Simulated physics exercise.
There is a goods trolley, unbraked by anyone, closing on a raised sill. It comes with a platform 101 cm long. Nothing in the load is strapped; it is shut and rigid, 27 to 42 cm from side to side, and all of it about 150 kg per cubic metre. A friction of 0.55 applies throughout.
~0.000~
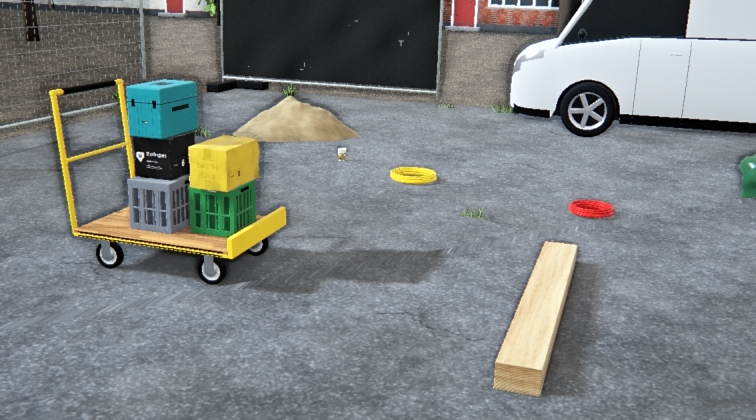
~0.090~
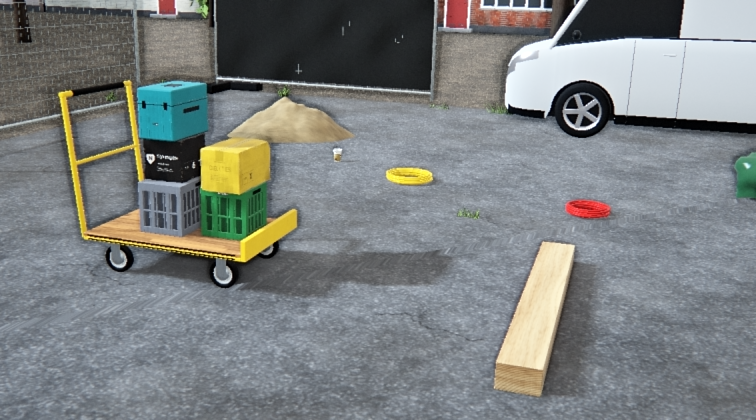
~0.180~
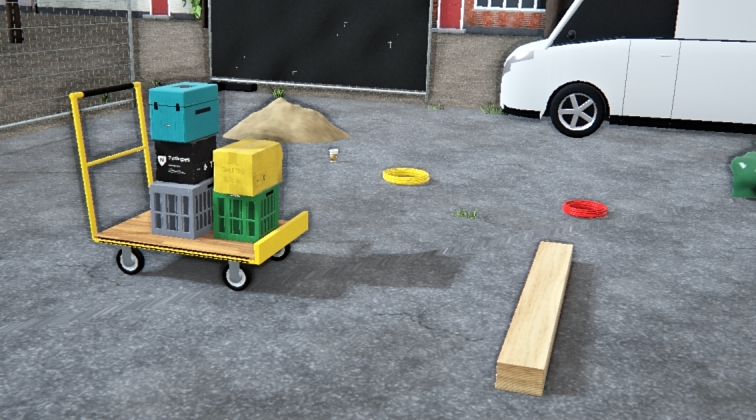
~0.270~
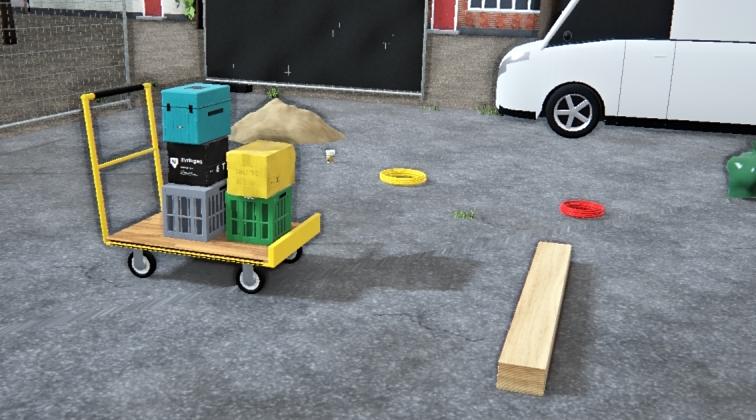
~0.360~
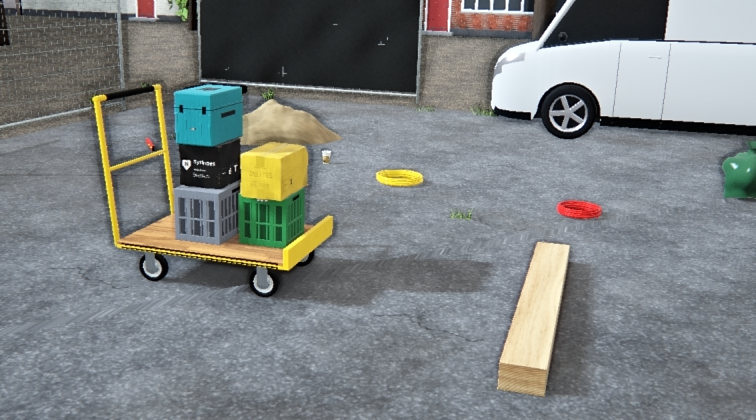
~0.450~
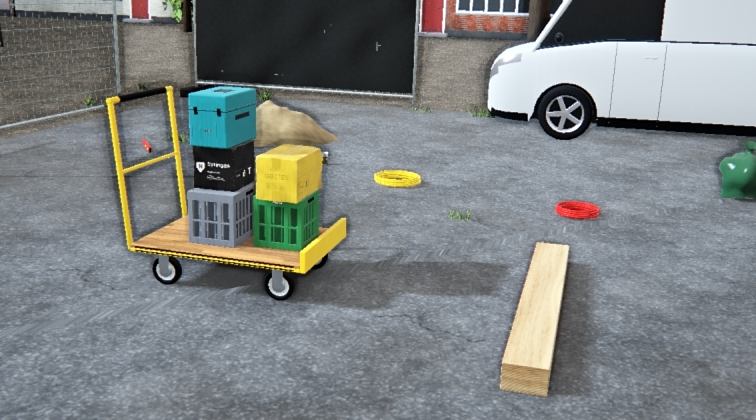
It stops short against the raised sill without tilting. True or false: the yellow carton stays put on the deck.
True.
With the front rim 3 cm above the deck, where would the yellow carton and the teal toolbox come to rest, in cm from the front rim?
Yellow 20 behind, teal 60 behind.
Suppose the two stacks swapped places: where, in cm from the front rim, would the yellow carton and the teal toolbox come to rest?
Both stay short of the rim, yellow by 60 cm and teal by 20 cm.
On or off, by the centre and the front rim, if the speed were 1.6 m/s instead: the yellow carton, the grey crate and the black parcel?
So yellow goes over the edge, grey stays, black stays.
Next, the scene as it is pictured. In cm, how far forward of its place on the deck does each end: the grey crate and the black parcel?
Forward shift in cm: Grey 5, black 5.
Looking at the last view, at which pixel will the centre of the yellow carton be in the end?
About (509, 194).
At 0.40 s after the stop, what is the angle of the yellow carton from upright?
Tilt from vertical: Around 10°.
The wheels strike at 1.64 s.
After 1.79 s the yellow carton is 12 cm behind the rim, tilted 5°, near (525, 193) in the last picture's view.
After 2.04 s the yellow carton is 12 cm behind the rim, tilted 5°, near (525, 193) in the last picture's view.
After 2.44 s the yellow carton is 21 cm behind the rim, tilted 0°, near (509, 194) in the last picture's view.
Final state at 4.2 s, nothing is past the rim; behind it, grey crate, teal toolbox, green crate, black parcel and yellow carton.
